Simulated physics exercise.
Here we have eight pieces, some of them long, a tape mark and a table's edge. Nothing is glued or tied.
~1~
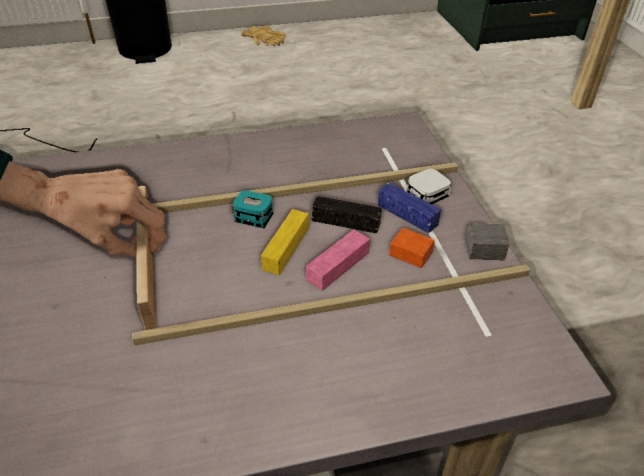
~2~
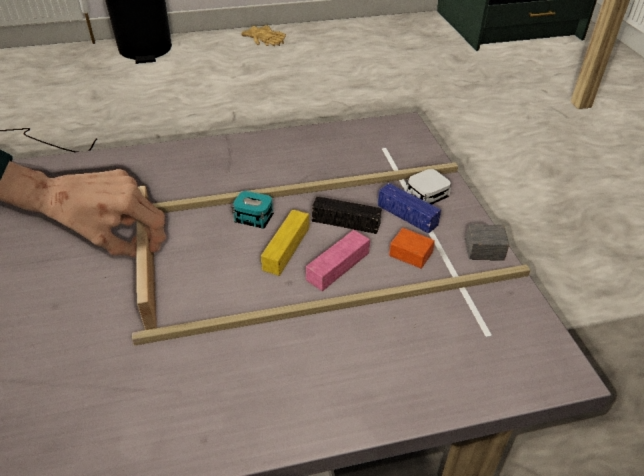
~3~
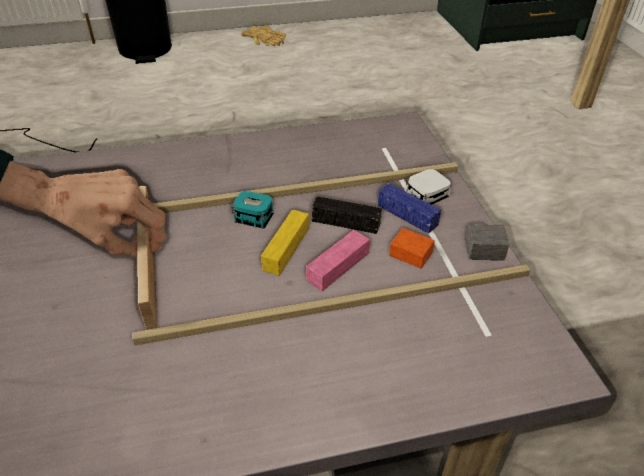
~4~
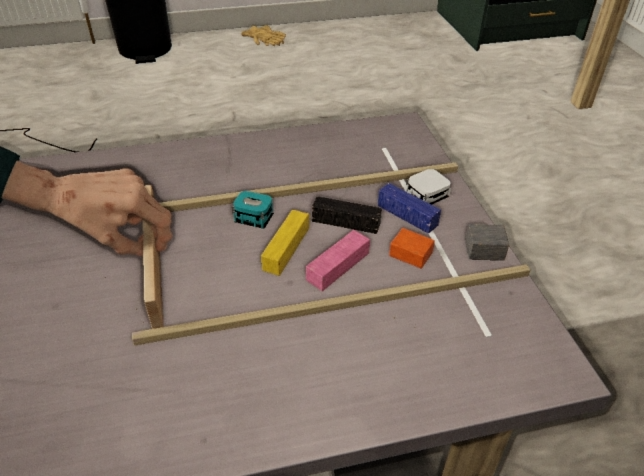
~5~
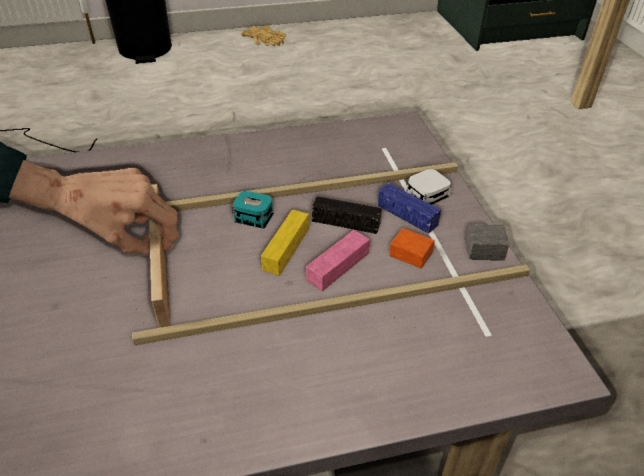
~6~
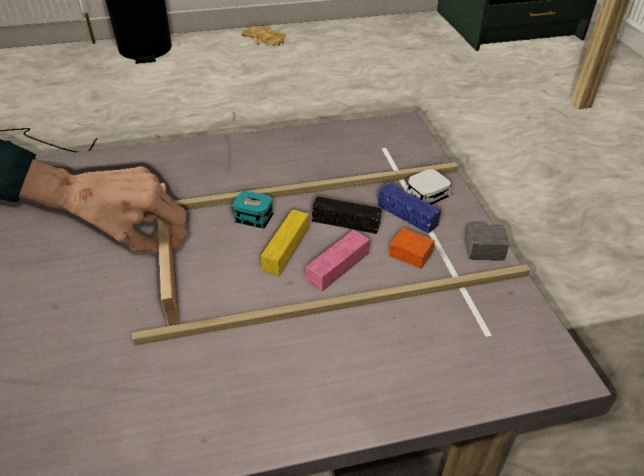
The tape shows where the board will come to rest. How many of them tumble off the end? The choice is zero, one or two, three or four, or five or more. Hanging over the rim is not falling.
Here the number that fall off is one or two.
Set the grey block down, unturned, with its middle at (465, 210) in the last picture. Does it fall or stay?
The grey block comes down.
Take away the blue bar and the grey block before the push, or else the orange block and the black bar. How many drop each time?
The counts: 0 and 0.
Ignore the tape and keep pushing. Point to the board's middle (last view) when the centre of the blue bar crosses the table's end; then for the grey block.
For the blue bar at (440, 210), for the grey block at (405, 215).
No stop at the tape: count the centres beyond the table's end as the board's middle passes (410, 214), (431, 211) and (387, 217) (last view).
The counts: 1, 2 and 0.
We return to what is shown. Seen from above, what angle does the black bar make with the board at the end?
About 25°.
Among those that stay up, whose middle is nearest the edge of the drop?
Foremost is the white case.
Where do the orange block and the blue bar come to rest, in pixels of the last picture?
About (499, 253), and the other about (467, 195).
Soon after, none off yet; grey block at rest near (487, 242); white case at rest near (428, 188); blue bar at rest near (409, 208).
In the end, the number that fall off is one or two; gone, grey block.
